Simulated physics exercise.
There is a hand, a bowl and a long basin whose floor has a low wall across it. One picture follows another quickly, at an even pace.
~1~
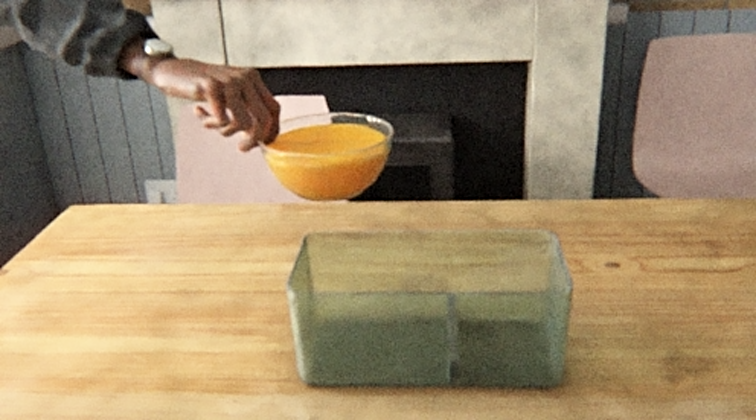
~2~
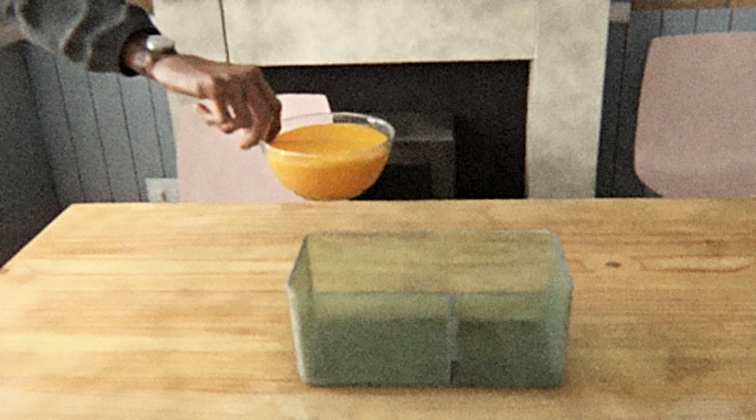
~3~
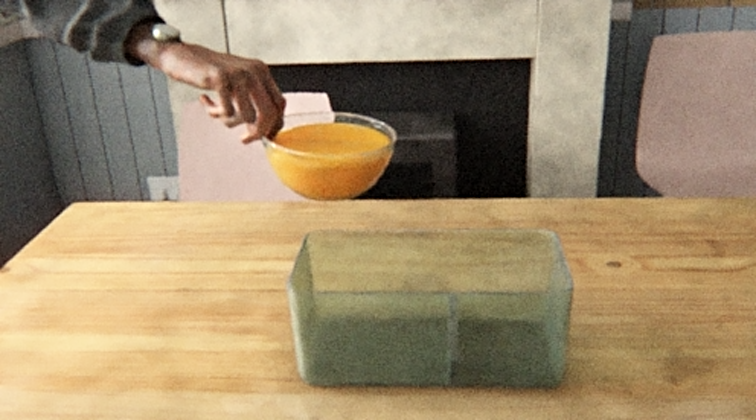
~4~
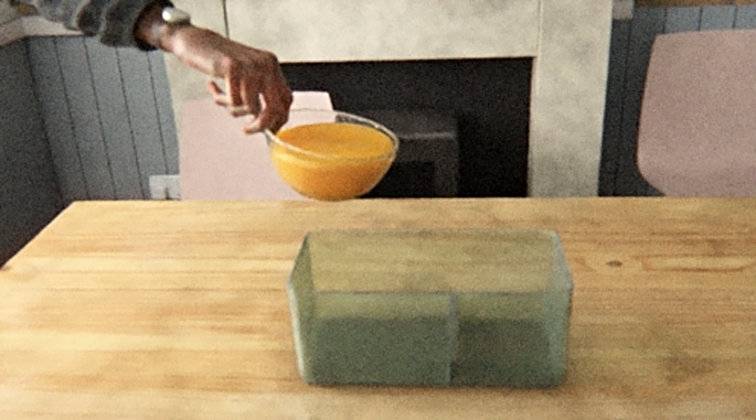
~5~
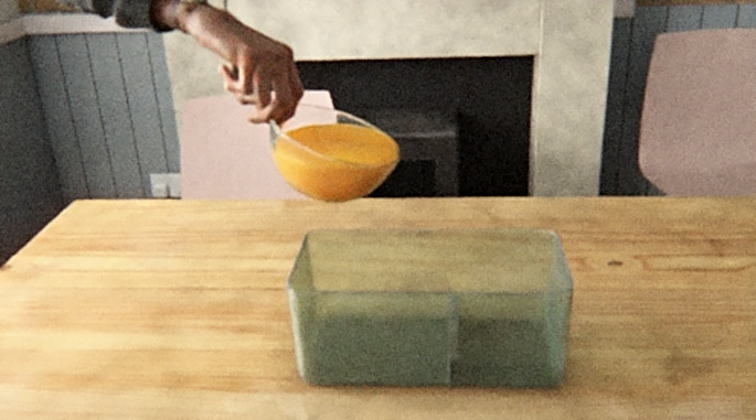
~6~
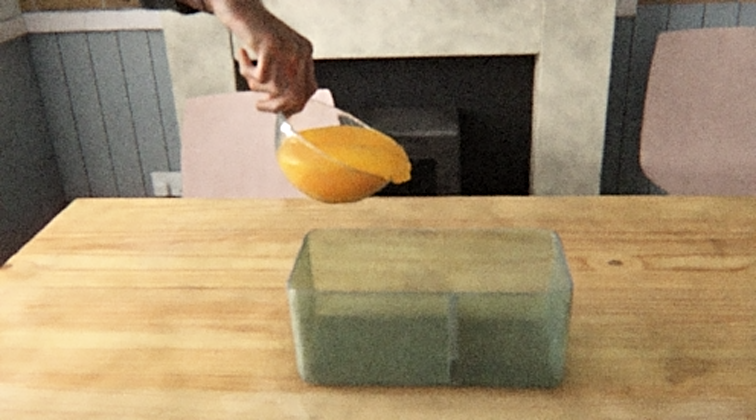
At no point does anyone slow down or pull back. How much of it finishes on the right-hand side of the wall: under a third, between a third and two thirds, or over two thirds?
Between a third and two thirds.
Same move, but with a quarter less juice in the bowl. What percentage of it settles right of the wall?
I'd reckon close to 30 %.
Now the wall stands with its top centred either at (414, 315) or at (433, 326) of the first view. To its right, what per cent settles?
80 per cent first, then 65 per cent.
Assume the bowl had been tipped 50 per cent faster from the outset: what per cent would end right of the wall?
Estimate: Around 30 %.
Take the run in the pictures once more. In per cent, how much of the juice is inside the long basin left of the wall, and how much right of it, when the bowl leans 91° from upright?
The left part holds close to 25 per cent, the right part close to 35.
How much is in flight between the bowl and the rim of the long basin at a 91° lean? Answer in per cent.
That works out near 30 percent.
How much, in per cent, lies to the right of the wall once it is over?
I'd estimate around 40 per cent.
A moment on, the bowl is tipped on its side and 11 per cent is still to pour, 26 is left of the wall and 33 right of it.
Next, the bowl is tipped right over and 0 per cent is still to pour, 56 is left of the wall and 42 right of it.
Then the bowl is tipped right over and 0 per cent is still to pour, 56 is left of the wall and 42 right of it.
Later the bowl is tipped right over and 0 per cent is still to pour, 56 is left of the wall and 42 right of it.
At rest 56 per cent lies left of the wall, 42 right of it and 2 outside.
